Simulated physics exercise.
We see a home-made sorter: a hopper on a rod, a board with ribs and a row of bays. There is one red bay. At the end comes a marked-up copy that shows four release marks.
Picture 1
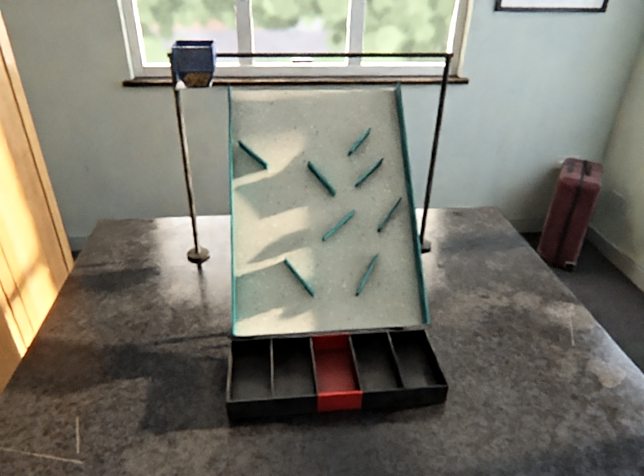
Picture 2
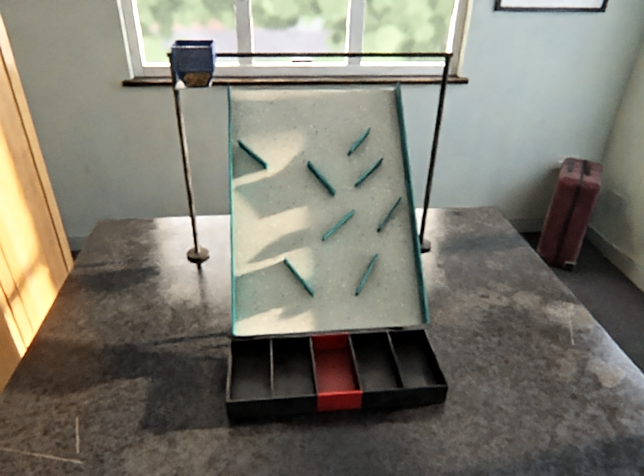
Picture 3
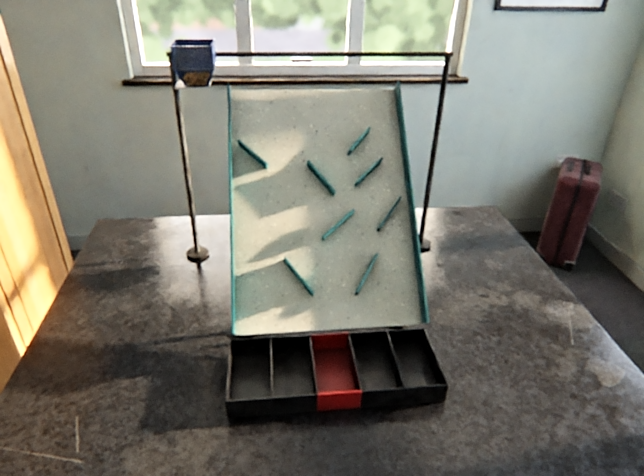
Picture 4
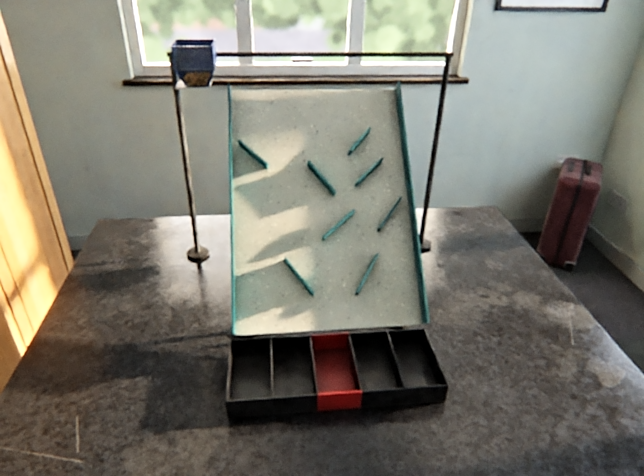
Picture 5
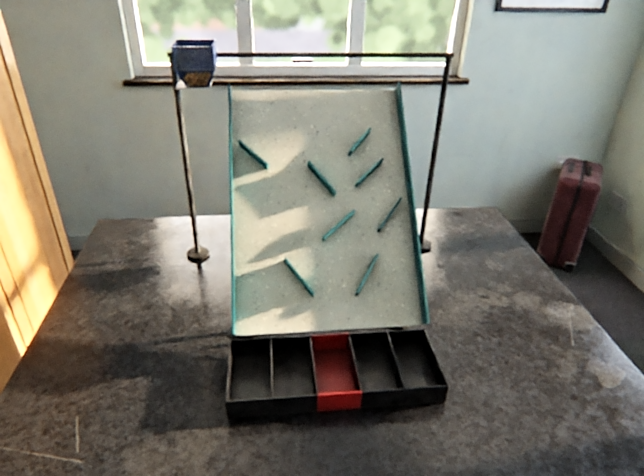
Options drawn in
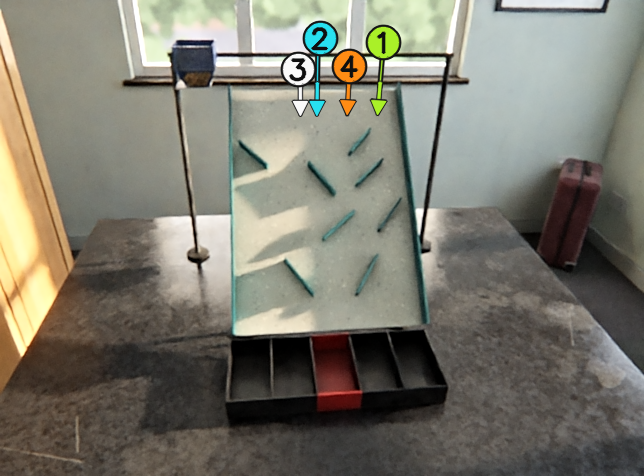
A ribbed board stands above a row of dark bays, one red, and nothing moves.
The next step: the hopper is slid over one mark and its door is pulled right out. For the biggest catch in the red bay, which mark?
Use mark 4.
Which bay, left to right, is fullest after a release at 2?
It is the third one.
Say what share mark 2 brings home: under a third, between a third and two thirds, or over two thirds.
Mark 2 gives between a third and two thirds.
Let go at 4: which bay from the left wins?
It is the third one.
On the marked copy, mark 1 meets the board at (378, 109); mark 2 meets the board at (316, 110); mark 3 meets the board at (300, 110); mark 4 meets the board at (347, 109).
For mark 1, roughly half in the red bay, roughly a third in other bays, about a tenth outside the box.
For mark 2, roughly half in the red bay, roughly a third in other bays, about a tenth outside the box.
For mark 3, roughly a quarter in the red bay, roughly two thirds in other bays, about a tenth outside the box.
For mark 4, the larger part in the red bay, roughly a quarter in other bays, just a few outside the box.
